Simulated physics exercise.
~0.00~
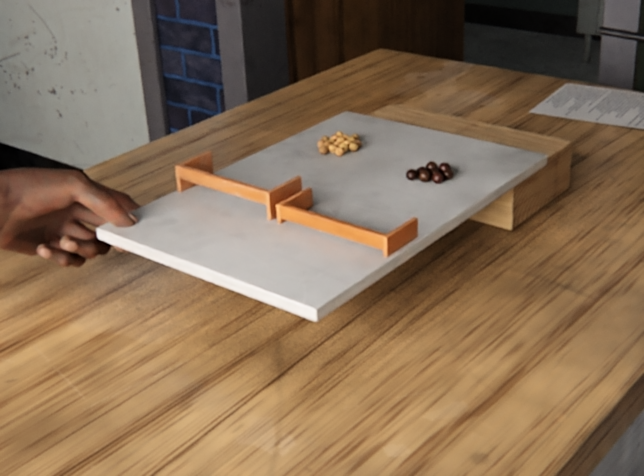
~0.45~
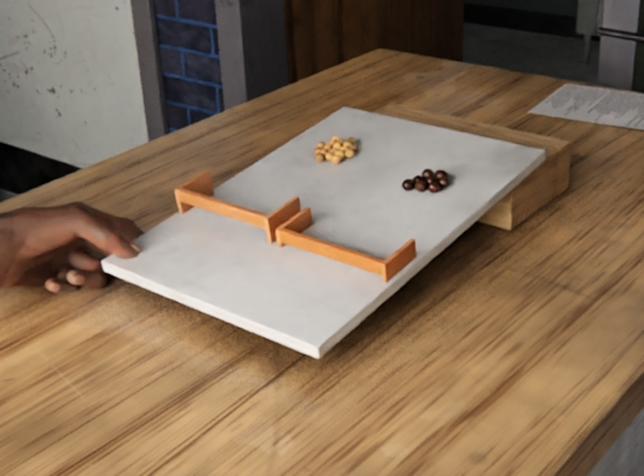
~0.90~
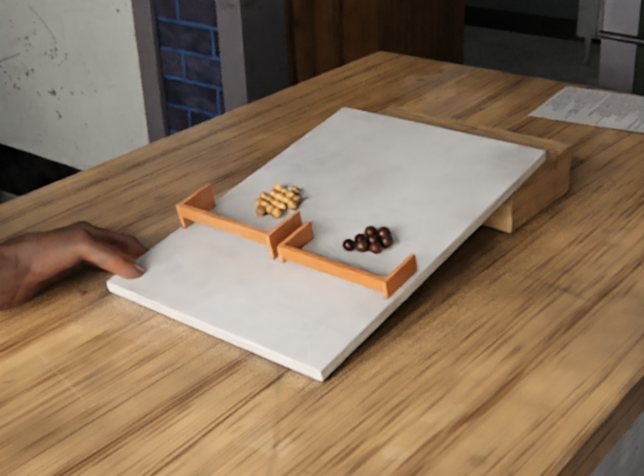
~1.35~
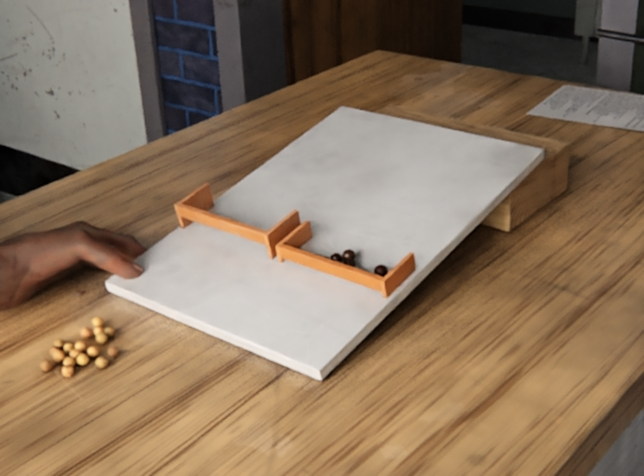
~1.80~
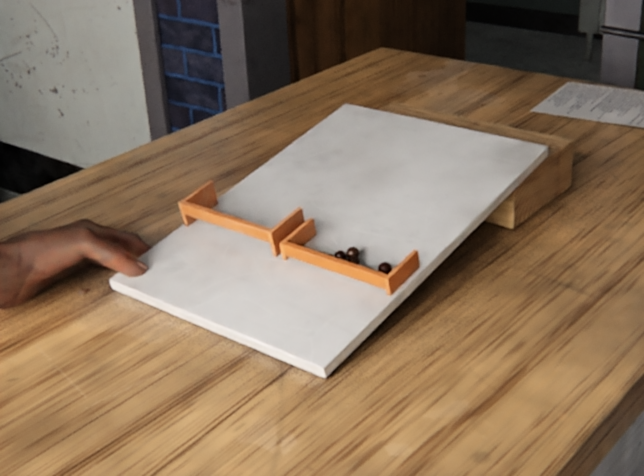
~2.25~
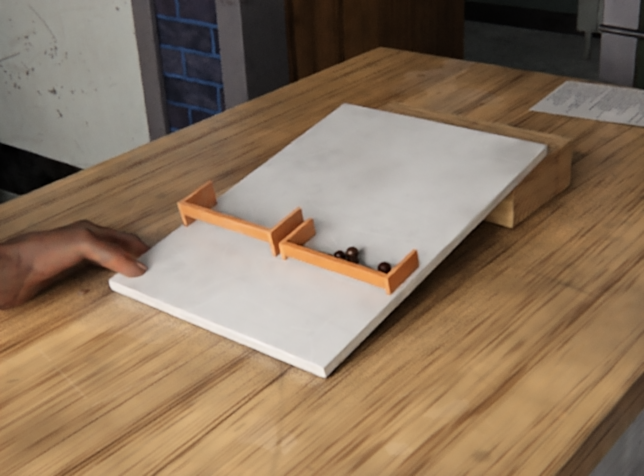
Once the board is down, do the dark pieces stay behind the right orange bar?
Yes, the dark pieces cannot fit under the right bar and stay gathered behind it, while the tan ones get through under the left bar.
A pale board, its far end resting on a wooden block, is held up at its near end by a hand over a wooden table, with tan pieces and dark round ones lying above two orange bars. The hand lowers the near end, and the board slopes more steeply. Both groups move down toward the bars as the board comes to rest on the table. The tan pieces pass the left bar and reach the tabletop at the lower left, then are no longer in view. The dark ones end up gathered behind the right bar, with the hand still at the board's edge.
